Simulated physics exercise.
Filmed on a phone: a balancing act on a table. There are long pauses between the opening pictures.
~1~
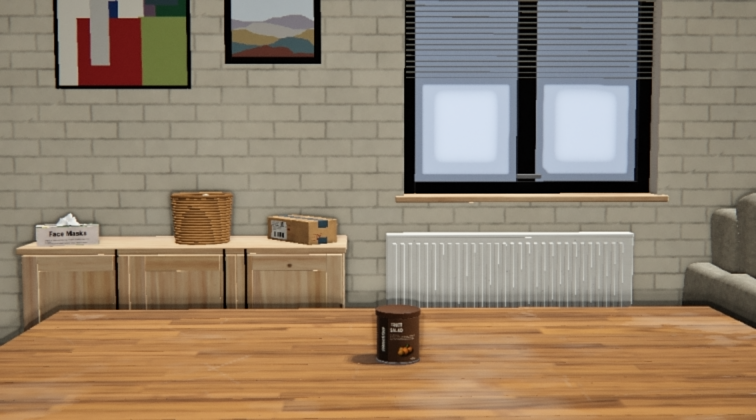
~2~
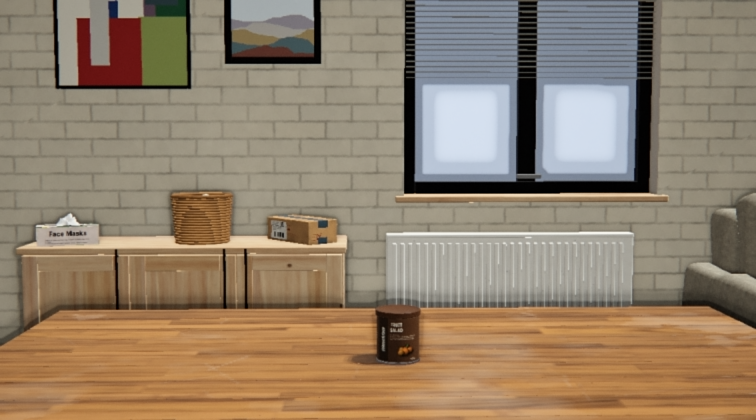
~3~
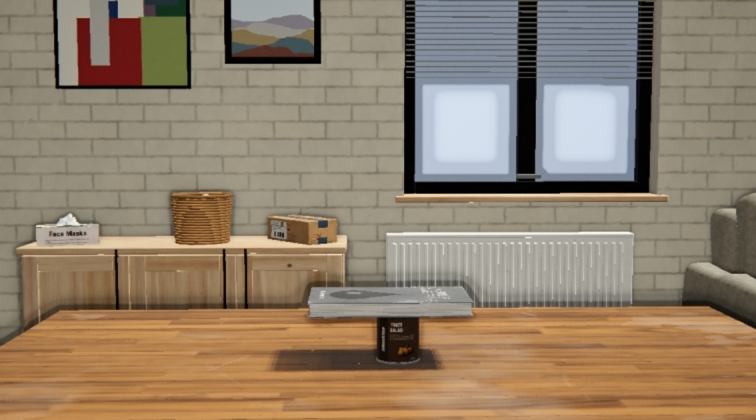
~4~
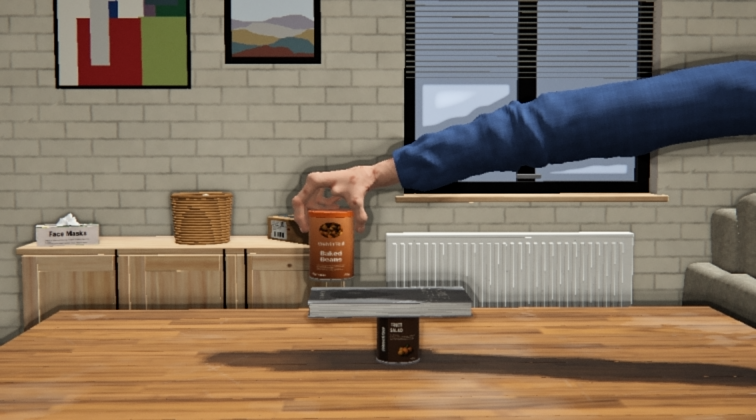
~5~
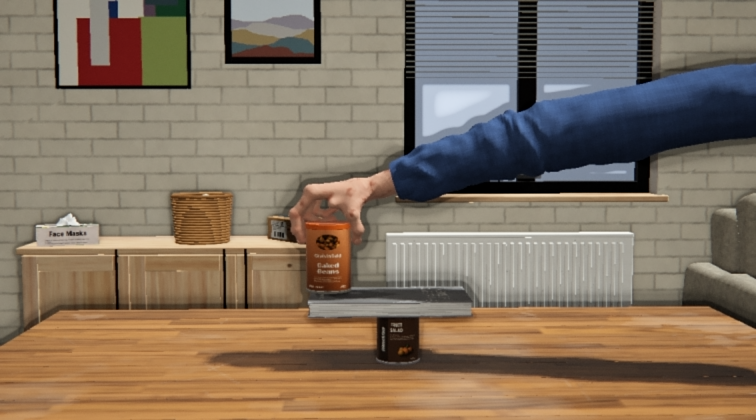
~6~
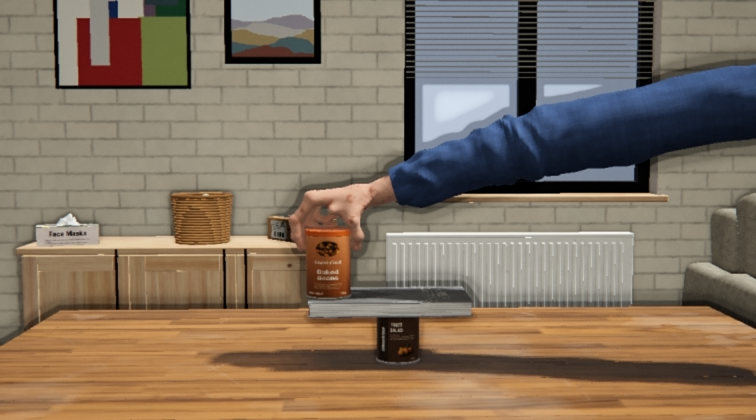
A small brown tin stands alone on a wooden table, seen from a still, level view facing a pale brick wall with a window, a white radiator and a low cabinet. A flat grey slab then appears lying across its top. A blue-sleeved arm reaches in from the right, its hand lowering an orange tin slightly onto the slab's left end and keeping hold.
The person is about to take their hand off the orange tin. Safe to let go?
Here the stack gives way.
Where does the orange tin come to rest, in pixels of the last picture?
Near (243, 342).
Then, 0.40 s after the last picture, orange tin now fallen; grey book tipped 48° from how it was.
Then, 0.60 s after the last picture, grey book tipped 35° from how it was.
At rest, fallen, orange tin; moved from the start, grey book; brown tin in place. Seen from the same camera at the end, orange tin near (243, 342). The stack loses its balance.
